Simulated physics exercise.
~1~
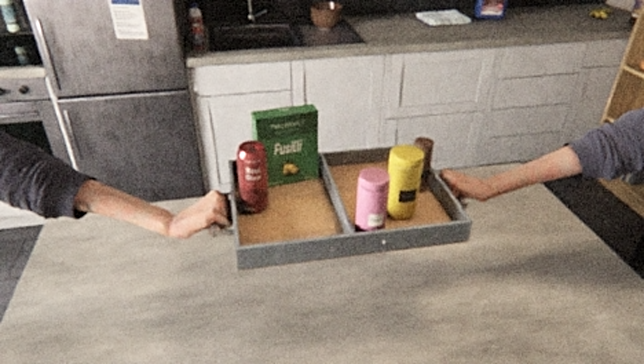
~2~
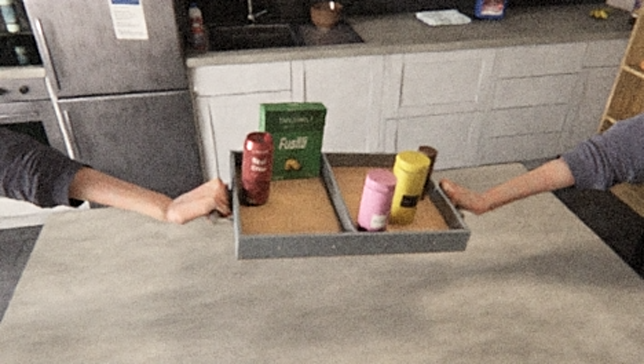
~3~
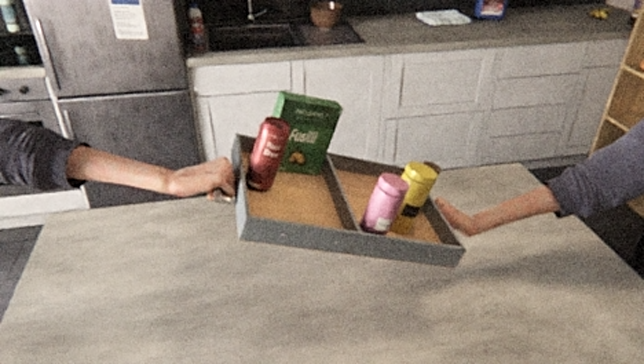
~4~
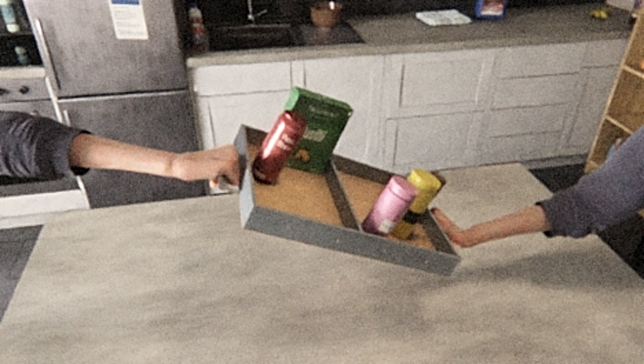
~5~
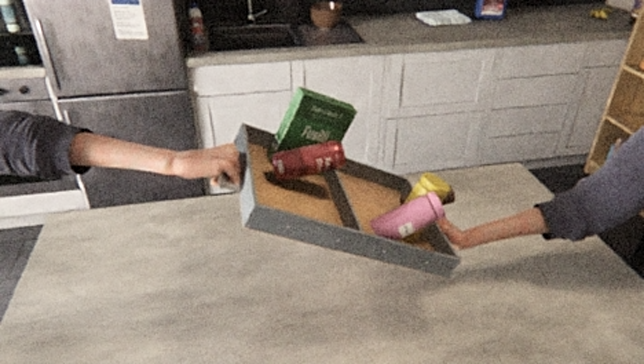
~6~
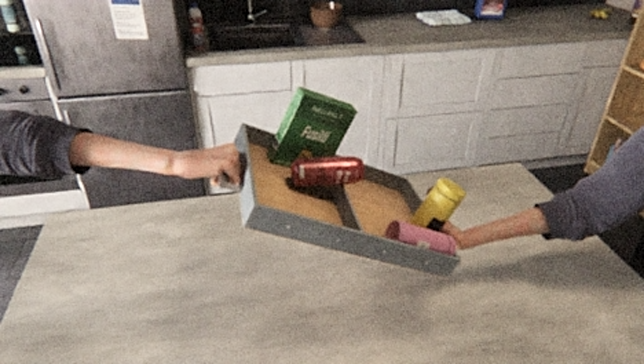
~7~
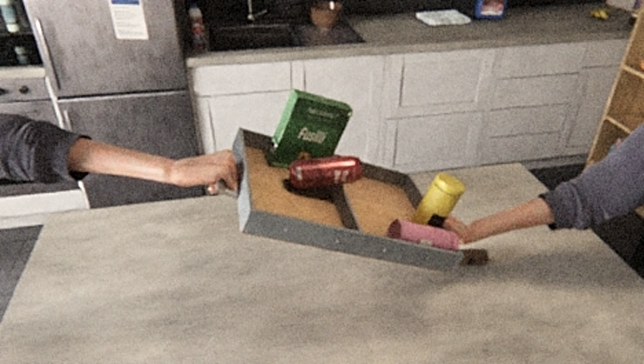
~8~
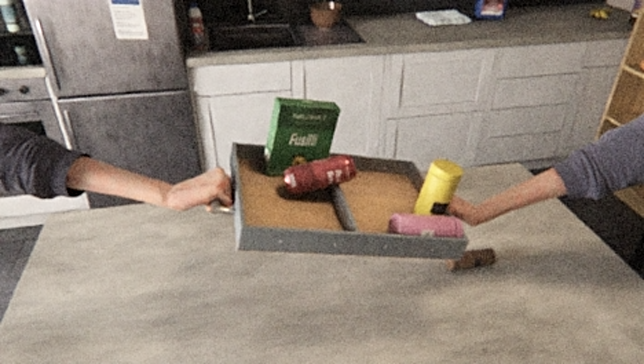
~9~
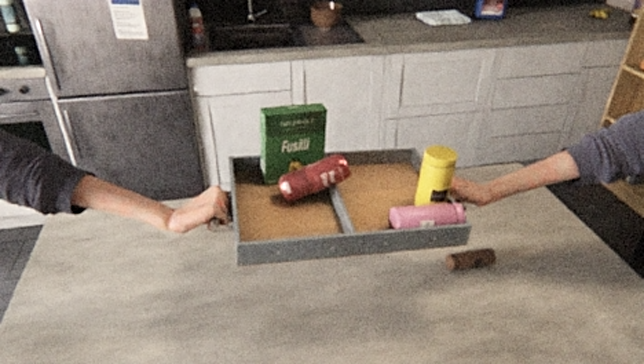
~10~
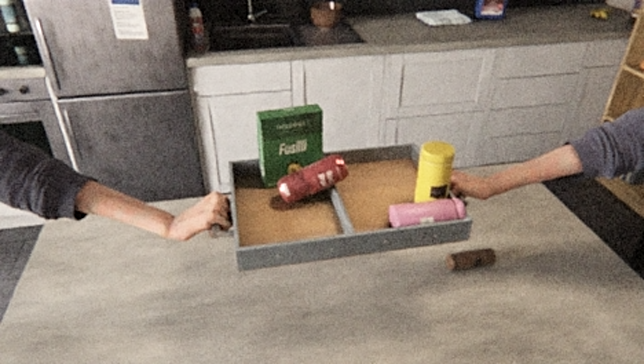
Two hands tilted a tray down to the right, toppling the red can and pink jar, while a small brown shaker dropped onto the table. They levelled it again, with the green packet and yellow jar upright and the can and jar still lying down.
